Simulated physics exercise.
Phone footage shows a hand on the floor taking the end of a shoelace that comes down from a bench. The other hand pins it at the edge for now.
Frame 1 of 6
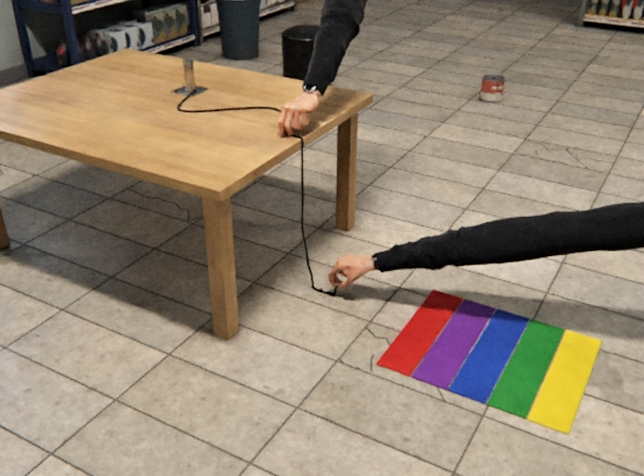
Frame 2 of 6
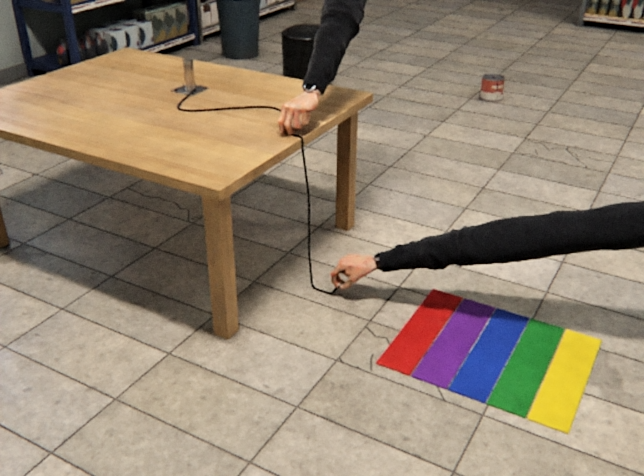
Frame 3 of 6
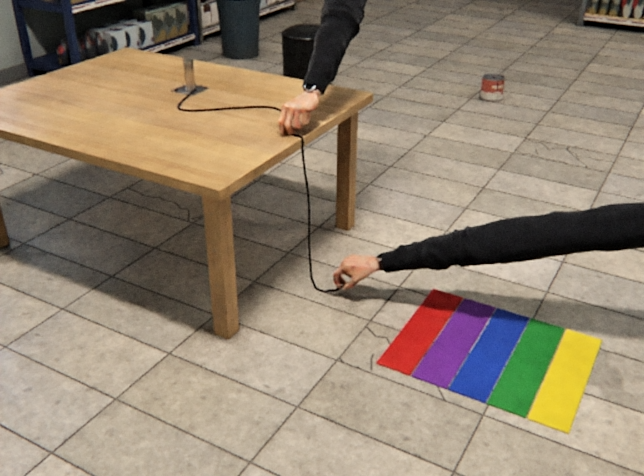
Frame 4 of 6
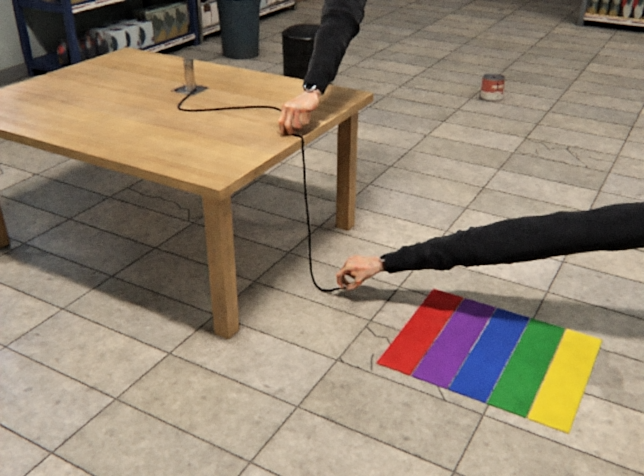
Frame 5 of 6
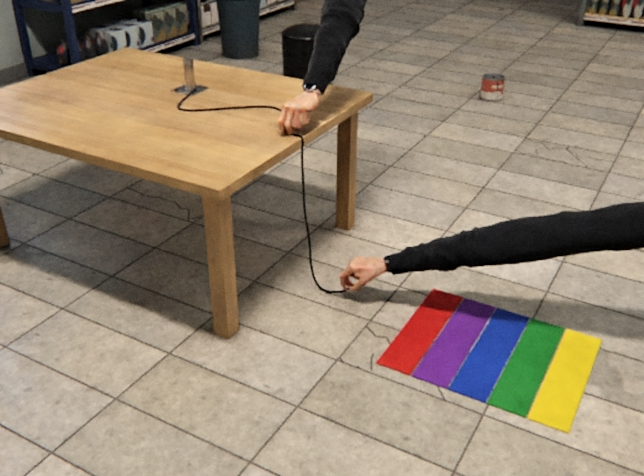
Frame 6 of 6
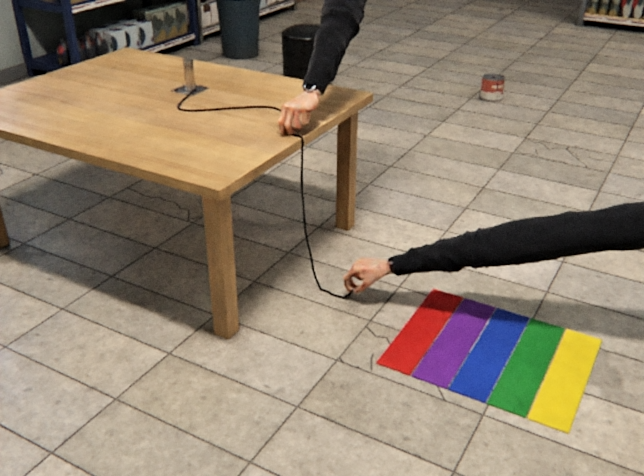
On a tiled floor beside a wooden table, one hand held a dark cord at the table's edge while another, gripping its lower end, shifted slightly right toward the red strip of a coloured mat.
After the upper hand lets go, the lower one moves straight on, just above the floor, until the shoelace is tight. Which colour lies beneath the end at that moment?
Green.
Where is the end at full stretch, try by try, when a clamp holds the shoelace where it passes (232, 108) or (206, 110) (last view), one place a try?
Respectively (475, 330) and (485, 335).
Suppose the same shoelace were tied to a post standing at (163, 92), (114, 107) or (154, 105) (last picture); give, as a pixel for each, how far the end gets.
Try 1 about (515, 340), try 2 about (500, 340), try 3 about (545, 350).
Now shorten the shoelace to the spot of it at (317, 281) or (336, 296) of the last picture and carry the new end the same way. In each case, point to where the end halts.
You'd find it around (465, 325) the first time and around (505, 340) the second.
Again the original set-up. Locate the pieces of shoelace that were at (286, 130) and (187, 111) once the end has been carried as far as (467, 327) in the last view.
They move to (320, 173) and (215, 110) respectively.
Early on, end near (467, 327); over purple.
Midway, end near (508, 340); over blue.
At the end of the slack, end near (535, 348); over green. It gets as far as the green strip.
